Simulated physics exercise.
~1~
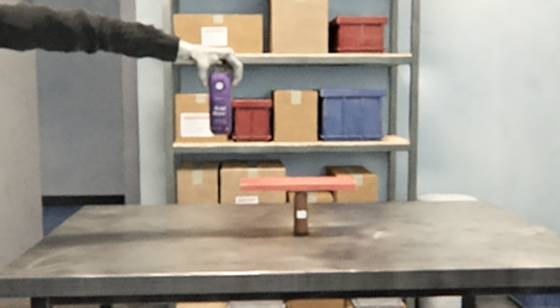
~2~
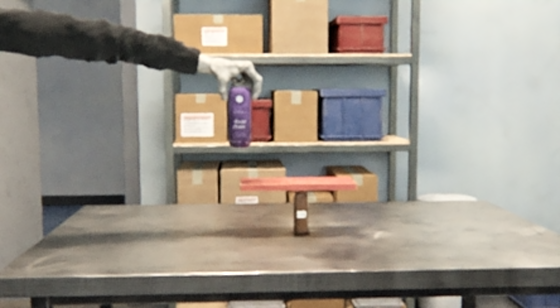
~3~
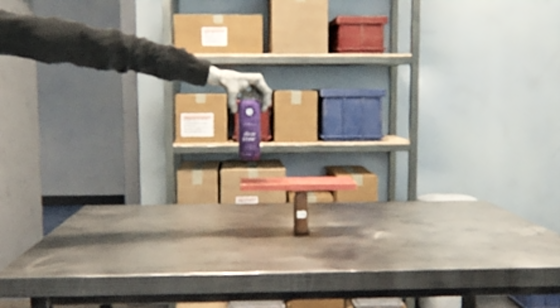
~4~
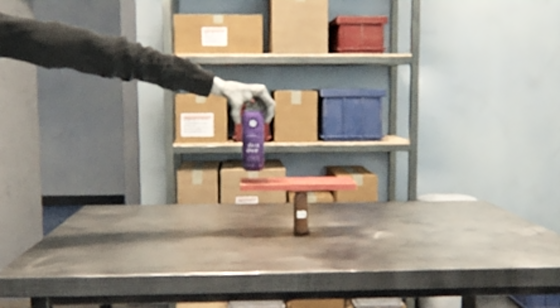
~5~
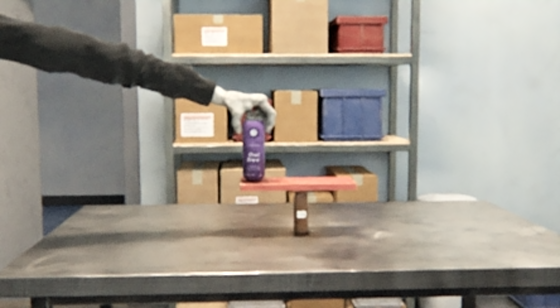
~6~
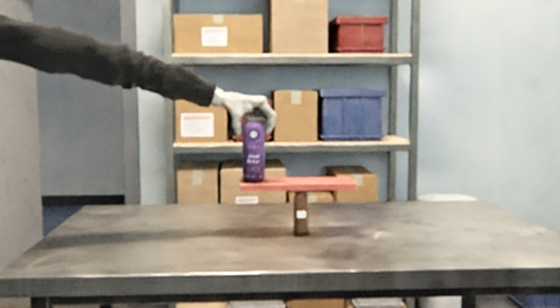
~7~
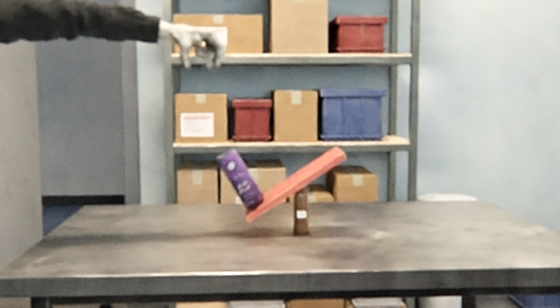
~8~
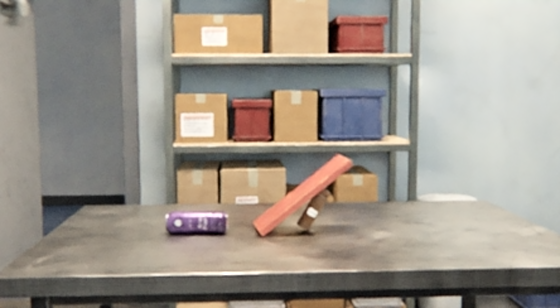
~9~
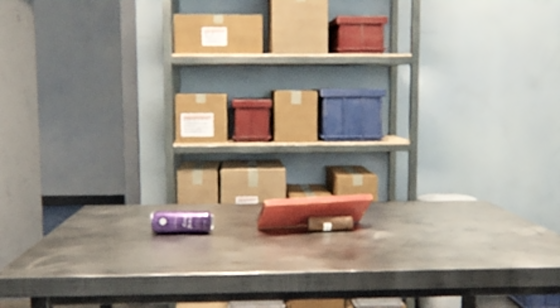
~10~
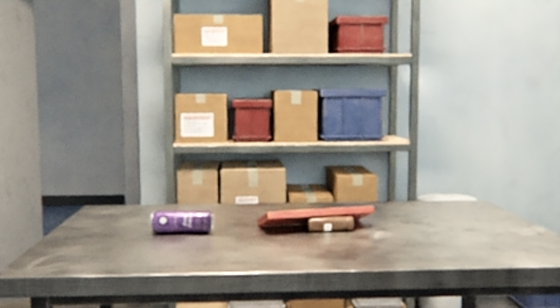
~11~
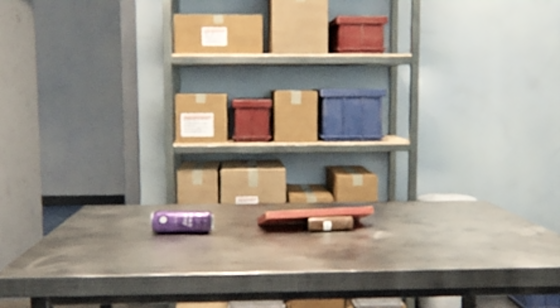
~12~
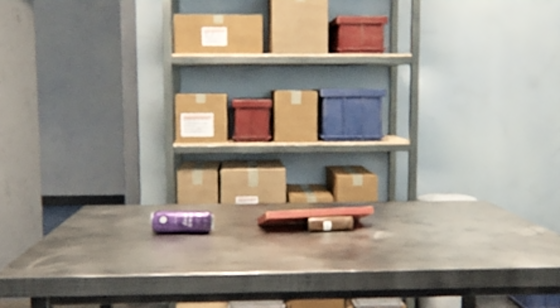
Purple can set by a gloved hand on the left end of a balanced red board, tipping it and toppling everything onto the table.
